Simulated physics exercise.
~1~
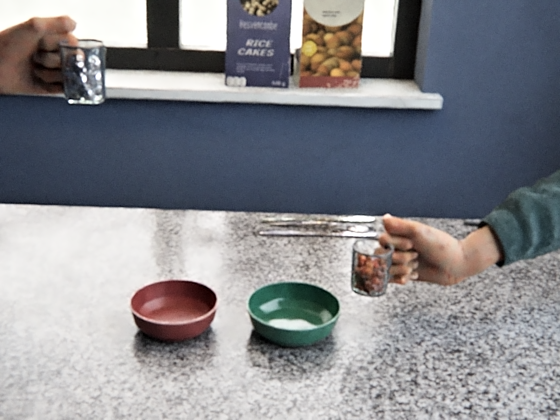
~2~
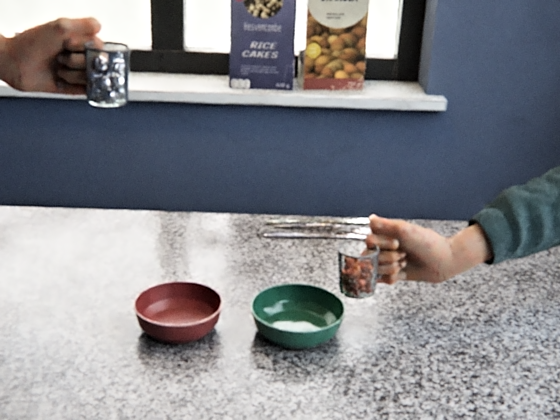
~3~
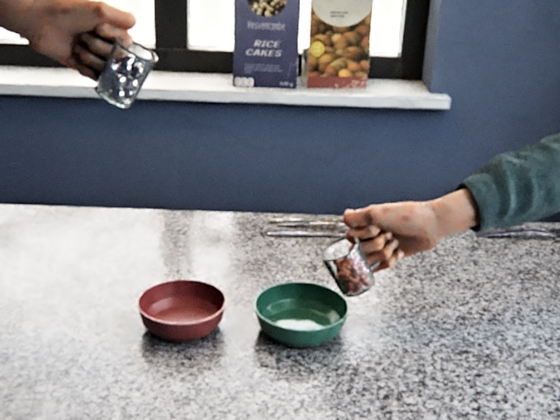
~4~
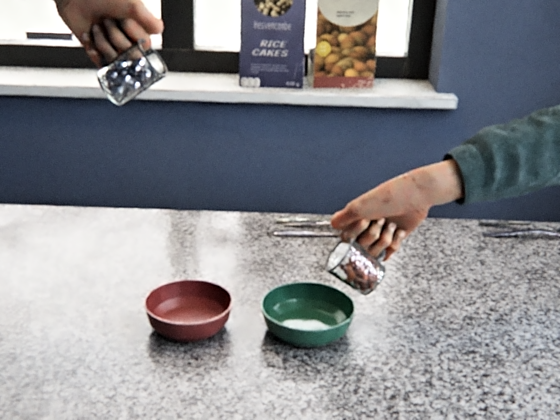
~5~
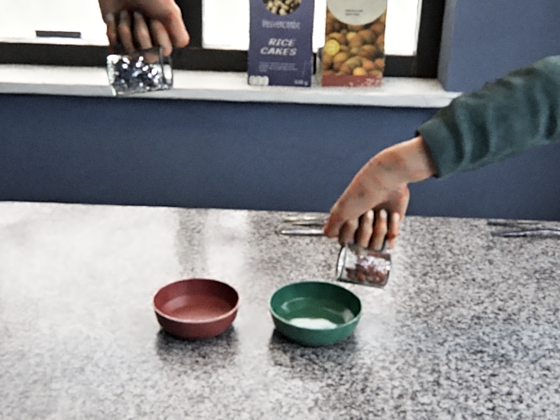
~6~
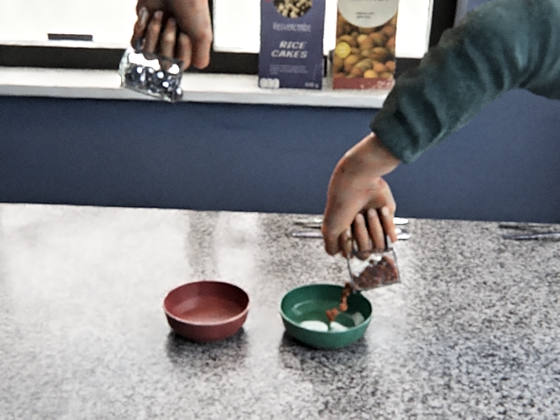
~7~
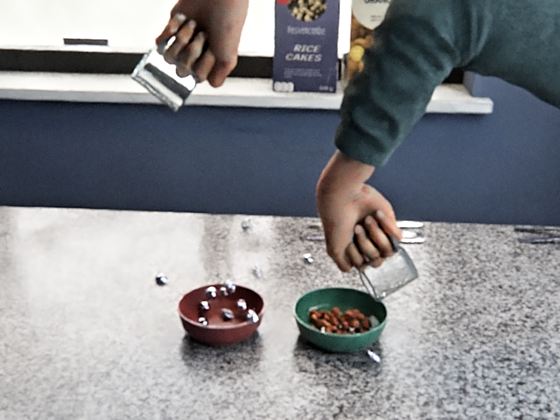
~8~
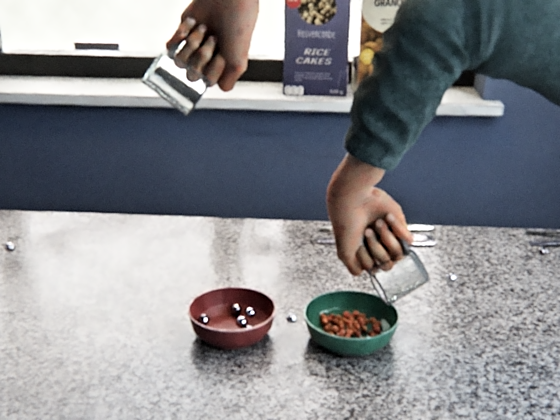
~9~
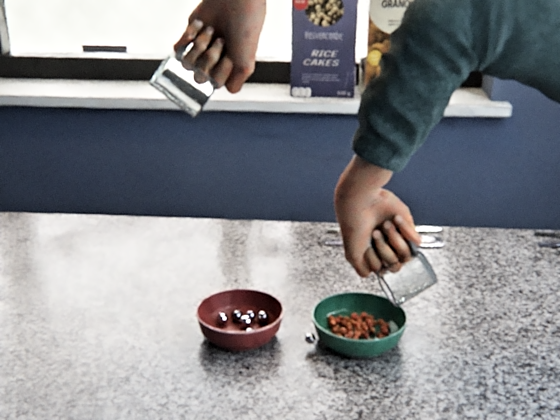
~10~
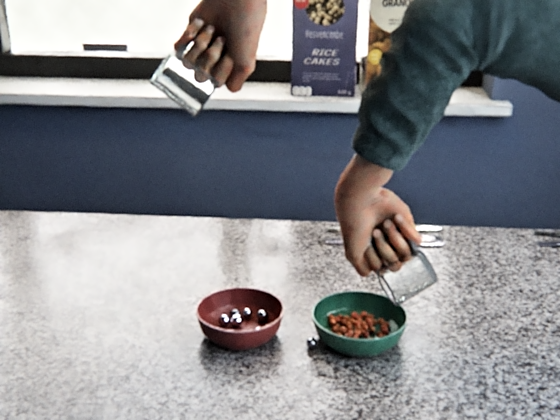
Two hands tipped small clear cups over shallow dishes on a speckled counter, the left from much higher; its shiny beads bounced and scattered, leaving only some in the red dish, while the reddish-brown pieces all settled in the green one.
